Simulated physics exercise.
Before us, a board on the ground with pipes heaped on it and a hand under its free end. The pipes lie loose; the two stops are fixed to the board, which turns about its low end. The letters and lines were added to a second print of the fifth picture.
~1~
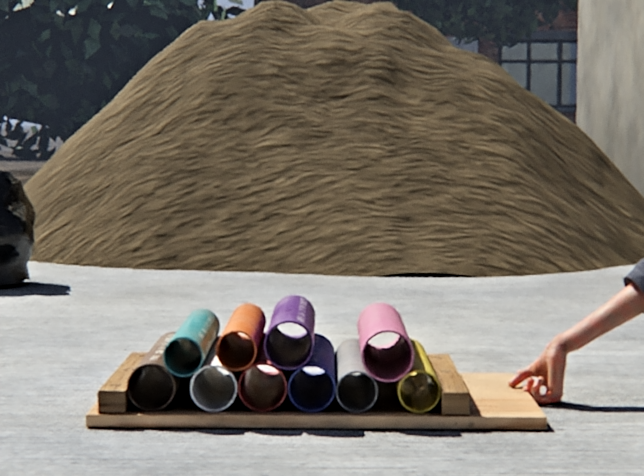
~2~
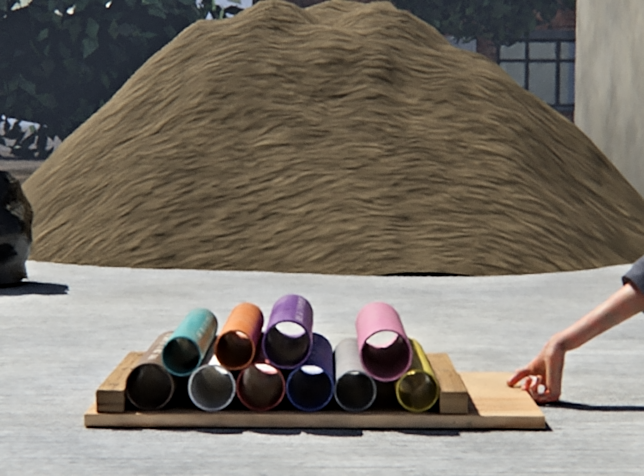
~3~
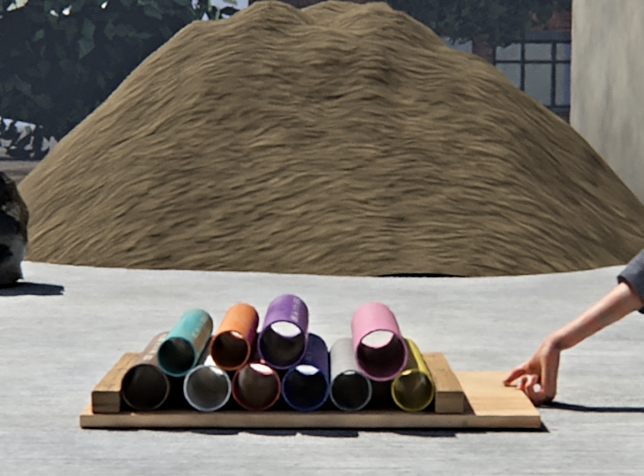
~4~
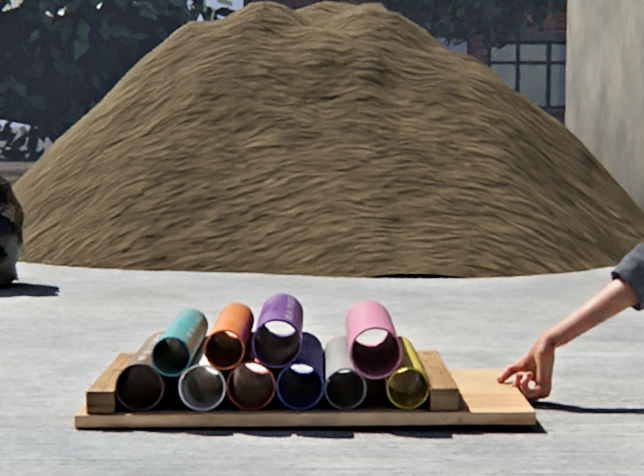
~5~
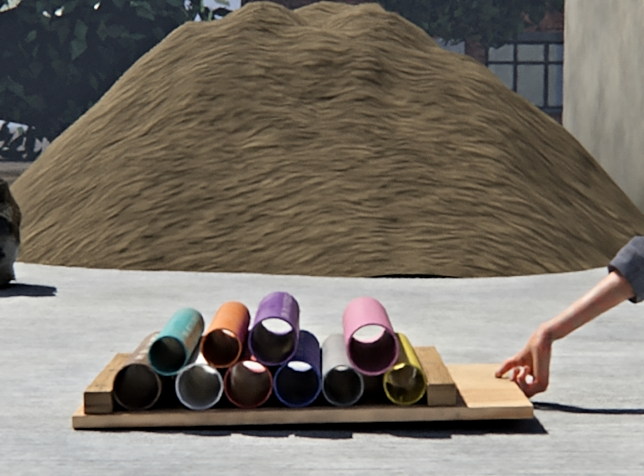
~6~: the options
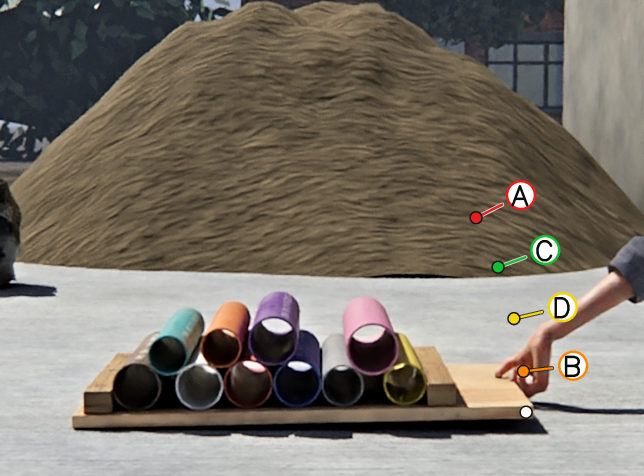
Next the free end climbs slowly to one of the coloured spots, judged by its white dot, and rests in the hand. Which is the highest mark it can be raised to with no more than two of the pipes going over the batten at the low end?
A is the limit.
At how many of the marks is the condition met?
Four of the four.
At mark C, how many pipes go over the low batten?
With C, none.
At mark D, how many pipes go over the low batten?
It comes to none.
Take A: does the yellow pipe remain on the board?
The yellow pipe: Yes.
On the copy, A at (476, 218); B at (524, 372); C at (498, 267); D at (514, 318); the white dot at (526, 412).
On A. First, board at 16°.
Then, board at 27°.
Finally, board at 27°, none over the low batten.
By contrast, B none over the low batten; C none over the low batten; D none over the low batten.
